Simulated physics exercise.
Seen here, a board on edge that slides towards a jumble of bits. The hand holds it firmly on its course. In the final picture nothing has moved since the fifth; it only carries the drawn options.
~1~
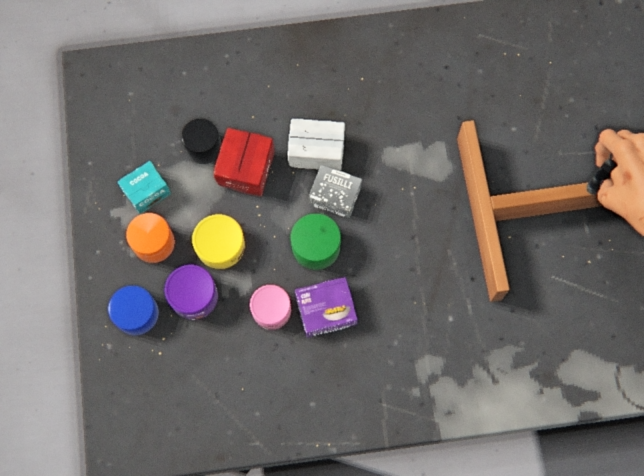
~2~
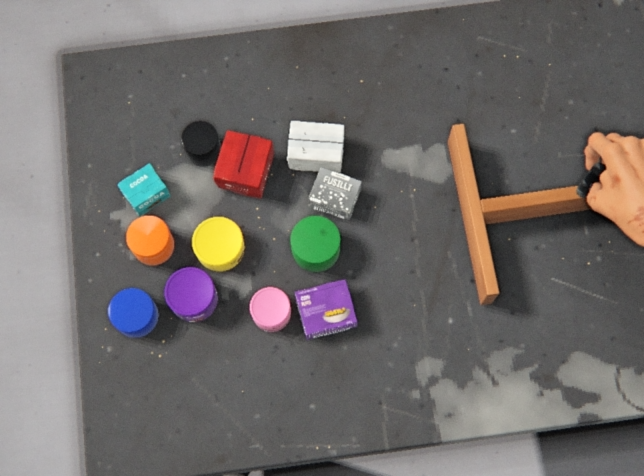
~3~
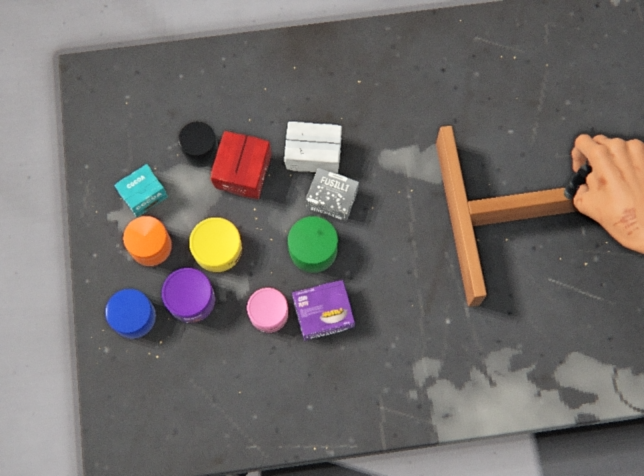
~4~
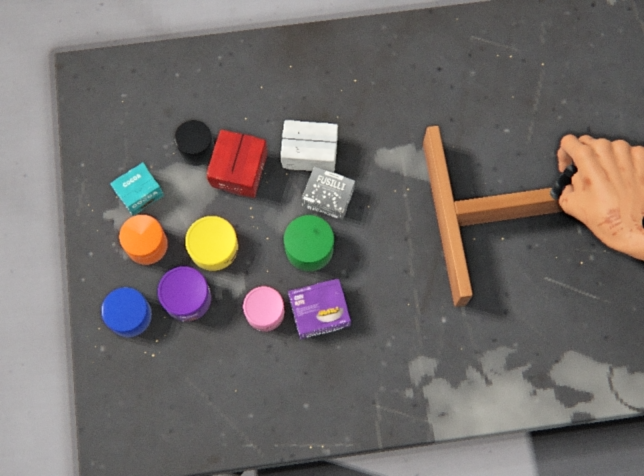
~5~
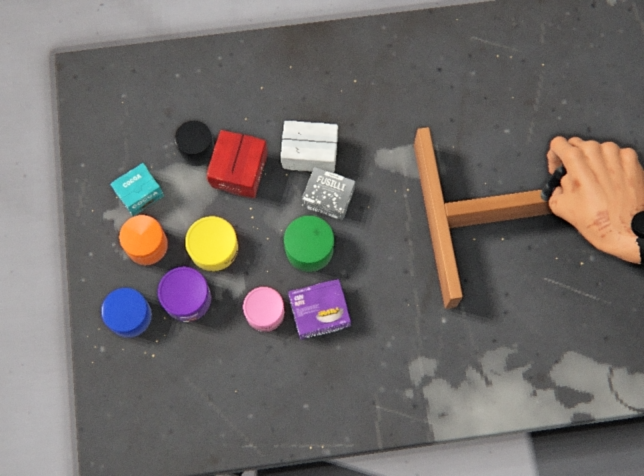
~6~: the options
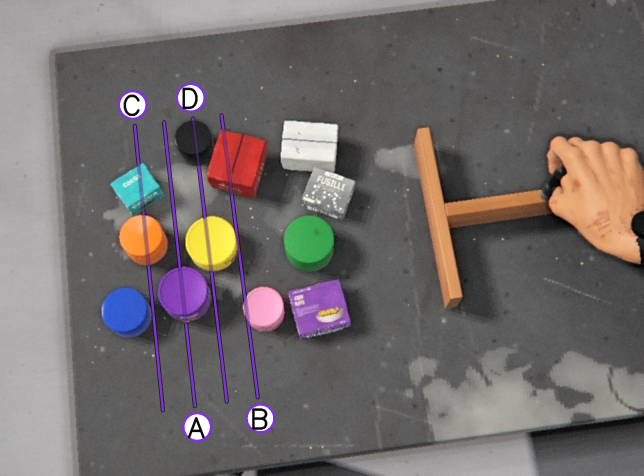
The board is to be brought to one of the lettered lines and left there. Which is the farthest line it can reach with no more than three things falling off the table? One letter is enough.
It can go as far as C.
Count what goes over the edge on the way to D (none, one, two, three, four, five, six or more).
In all, none.
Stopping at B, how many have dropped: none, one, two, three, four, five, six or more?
By then, none.
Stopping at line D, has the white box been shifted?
By then, yes.
On the marked copy, A at (179, 258); B at (239, 250); C at (148, 262); D at (209, 254).
Following C. Soon after the start, board (335, 224); purple packet (313, 308); white box (289, 147).
Later, board (228, 238); blue pot (113, 318); orange tin (108, 240).
In the end, board (146, 249); blue pot over the edge; orange tin over the edge; two fallen.
As for the rest, A is within the limit but short; B is within the limit but short; D is within the limit but short.
